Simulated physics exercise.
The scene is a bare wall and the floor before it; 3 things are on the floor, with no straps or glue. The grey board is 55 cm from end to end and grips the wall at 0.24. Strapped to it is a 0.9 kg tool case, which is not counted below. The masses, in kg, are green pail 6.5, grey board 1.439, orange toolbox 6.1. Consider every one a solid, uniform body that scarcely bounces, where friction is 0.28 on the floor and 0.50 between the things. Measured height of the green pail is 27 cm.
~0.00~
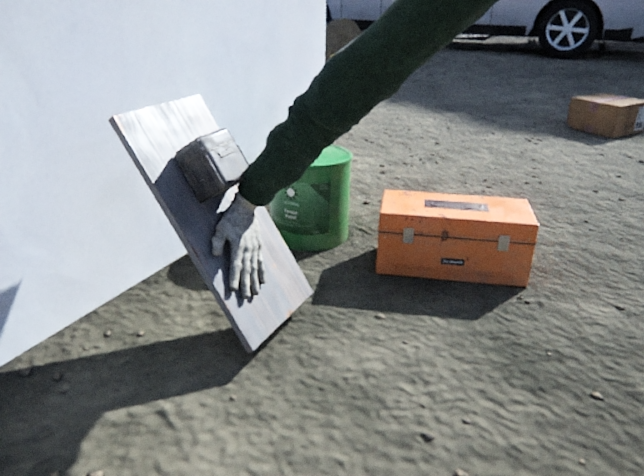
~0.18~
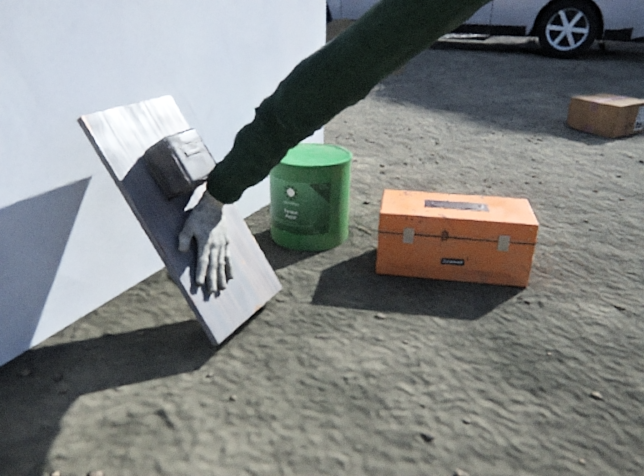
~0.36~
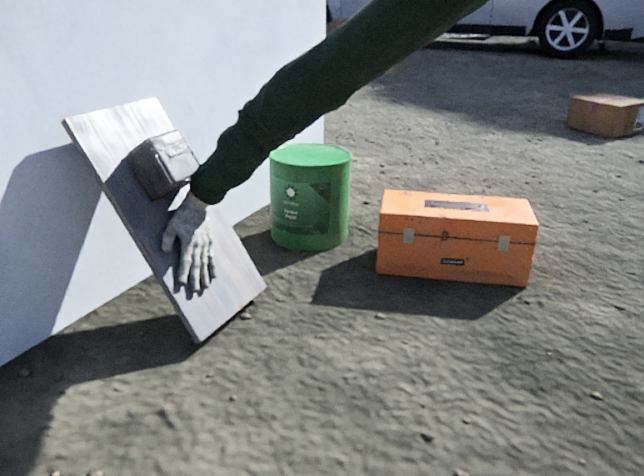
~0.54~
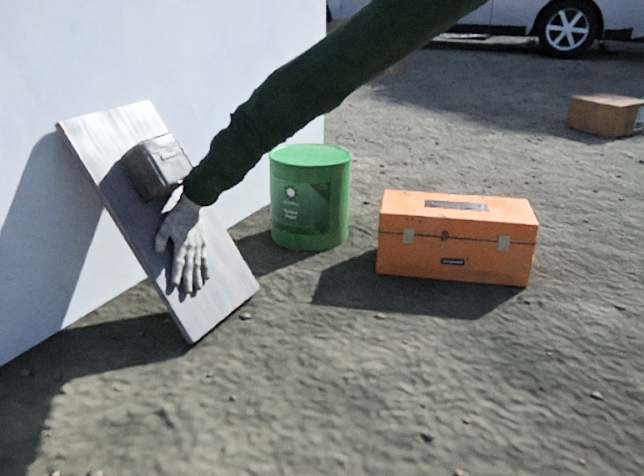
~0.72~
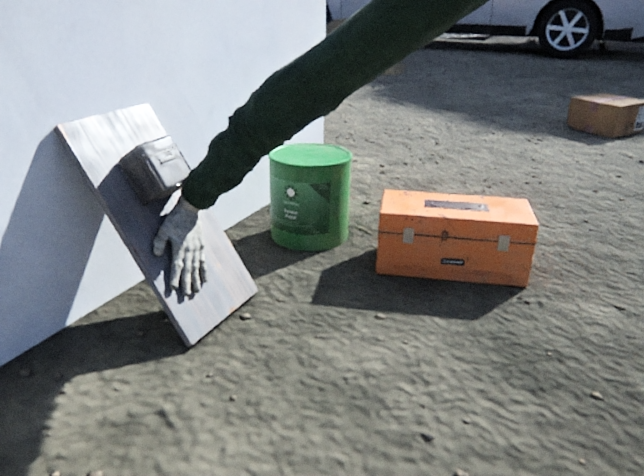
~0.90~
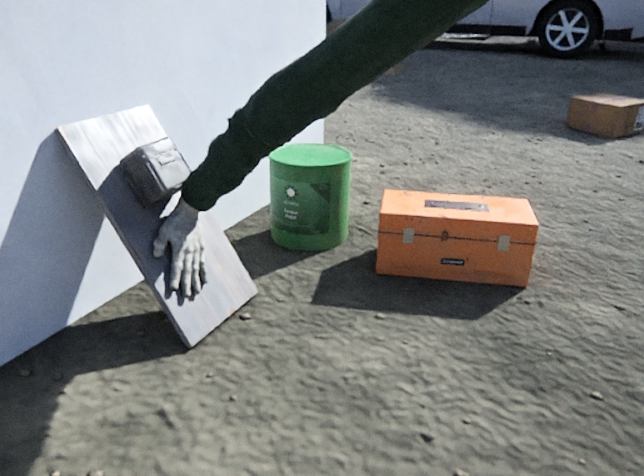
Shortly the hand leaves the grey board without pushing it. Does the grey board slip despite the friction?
Yes, it slips.
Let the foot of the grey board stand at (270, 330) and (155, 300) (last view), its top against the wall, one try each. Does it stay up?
Try one: It skids away; try two: It stays put.
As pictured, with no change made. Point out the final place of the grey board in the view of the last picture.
Roughly pixel (220, 315).
After 1.30 s, grey board 10° lower than it was left near (179, 233).
After 1.40 s, grey board 22° lower than it was left near (193, 253).
After 1.50 s, grey board 45° lower than it was left near (212, 294).
After 1.60 s, grey board 56° lower than it was left near (220, 315).
At rest (2.2 s), tipped over on the floor, grey board; the other 2 in place, give or take 10 cm. Seen from the same camera at the end, grey board near (220, 315). The board slides down.
